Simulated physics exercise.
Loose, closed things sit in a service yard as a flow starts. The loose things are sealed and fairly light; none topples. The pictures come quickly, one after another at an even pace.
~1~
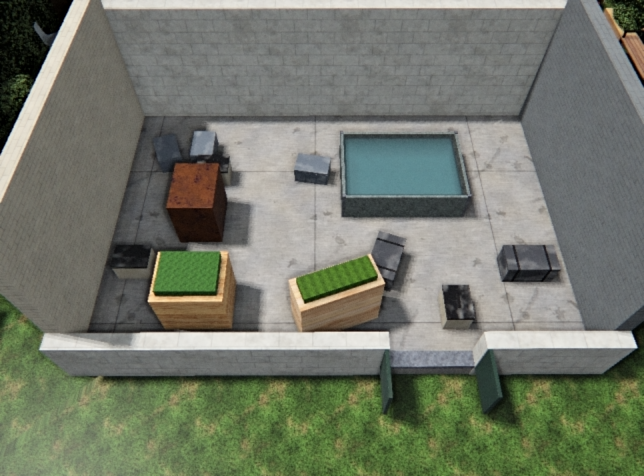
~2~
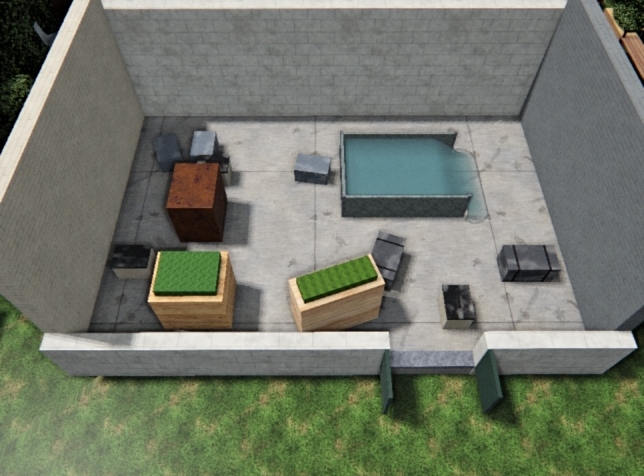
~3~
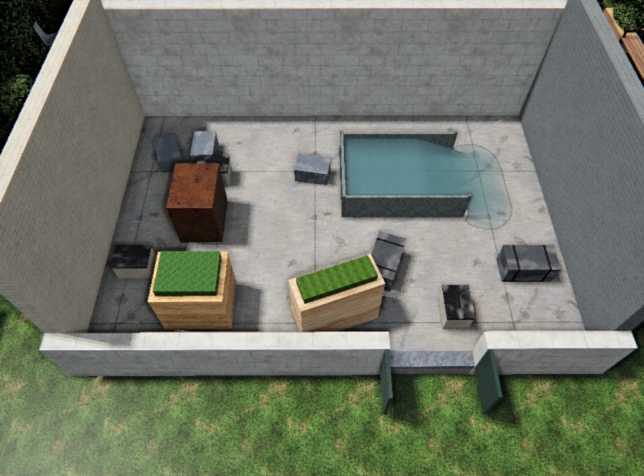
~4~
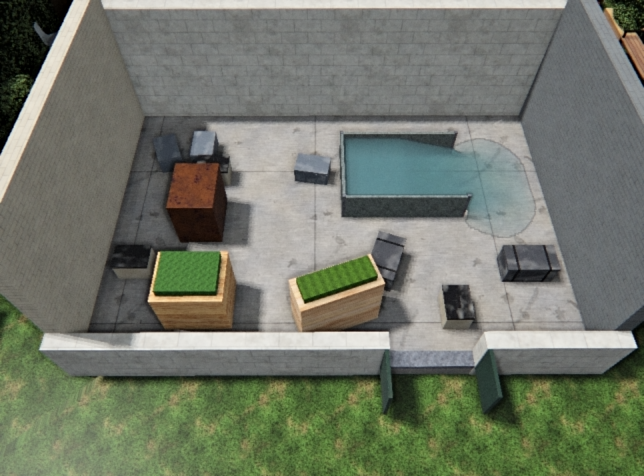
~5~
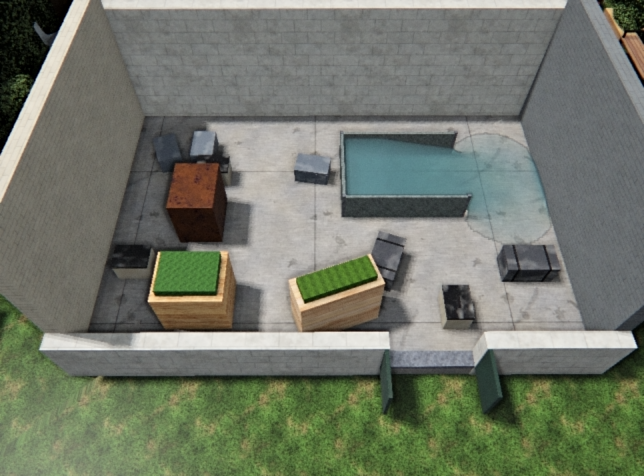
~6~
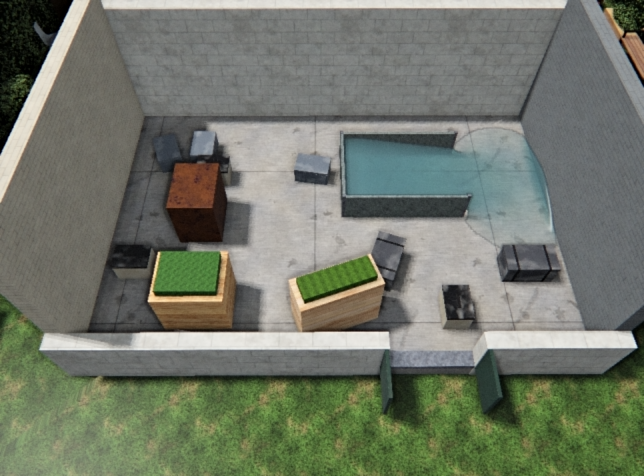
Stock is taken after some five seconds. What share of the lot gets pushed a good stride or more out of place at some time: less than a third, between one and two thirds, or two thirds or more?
Share: Fewer than a third.
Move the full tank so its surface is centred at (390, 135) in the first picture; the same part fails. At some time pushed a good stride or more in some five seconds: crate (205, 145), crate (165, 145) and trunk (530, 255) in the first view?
Lab note - in sequence: Less than that; less than that; displaced that much.
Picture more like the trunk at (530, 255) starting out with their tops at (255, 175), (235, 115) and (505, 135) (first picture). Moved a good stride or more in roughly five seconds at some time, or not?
Taking them one at a time: Falls short; falls short; goes the distance.
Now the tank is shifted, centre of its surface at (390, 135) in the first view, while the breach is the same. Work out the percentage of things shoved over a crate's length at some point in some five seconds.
Close to 20 %.
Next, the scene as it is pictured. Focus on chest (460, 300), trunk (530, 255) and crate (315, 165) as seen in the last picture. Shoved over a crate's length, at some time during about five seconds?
Going through them in order: First got well clear, second got well clear, third kept nearby.
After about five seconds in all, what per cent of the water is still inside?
Something like 98 per cent, give or take.
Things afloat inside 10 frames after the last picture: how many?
0 in total.
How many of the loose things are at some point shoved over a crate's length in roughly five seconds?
So that is 2.
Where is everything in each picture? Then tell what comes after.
In the first frame, a crate at (167, 147), on the bottom; a trunk at (386, 255) rests on the ground; 0 of 8 have shifted.
In the second frame, a crate at (167, 147), on the bottom; a trunk at (386, 255) rests on the ground; 0 of 8 have shifted.
In the third frame, a crate at (167, 147) rests on the ground; a trunk at (386, 255) rests on the ground; 0 of 8 have shifted.
In the fourth frame, a crate at (167, 147), on the bottom; a trunk at (386, 255), on the bottom; 0 of 8 have shifted.
In the fifth frame, a crate at (167, 147) rests on the ground; a trunk at (386, 255) rests on the ground; 0 of 8 have shifted.
In the sixth frame, a crate at (167, 147), on the bottom; a trunk at (386, 255) rests on the ground; 0 of 8 have shifted.
A moment on, 0 of 8 are well off their spots; 0 afloat.
Next, 0 of 8 are well off their spots; 0 afloat.
Later, 1 of 8 are well off their spots; 1 afloat.
In the end, 2 of 8 are well off their spots, and 2 have been at some point; 1 afloat.
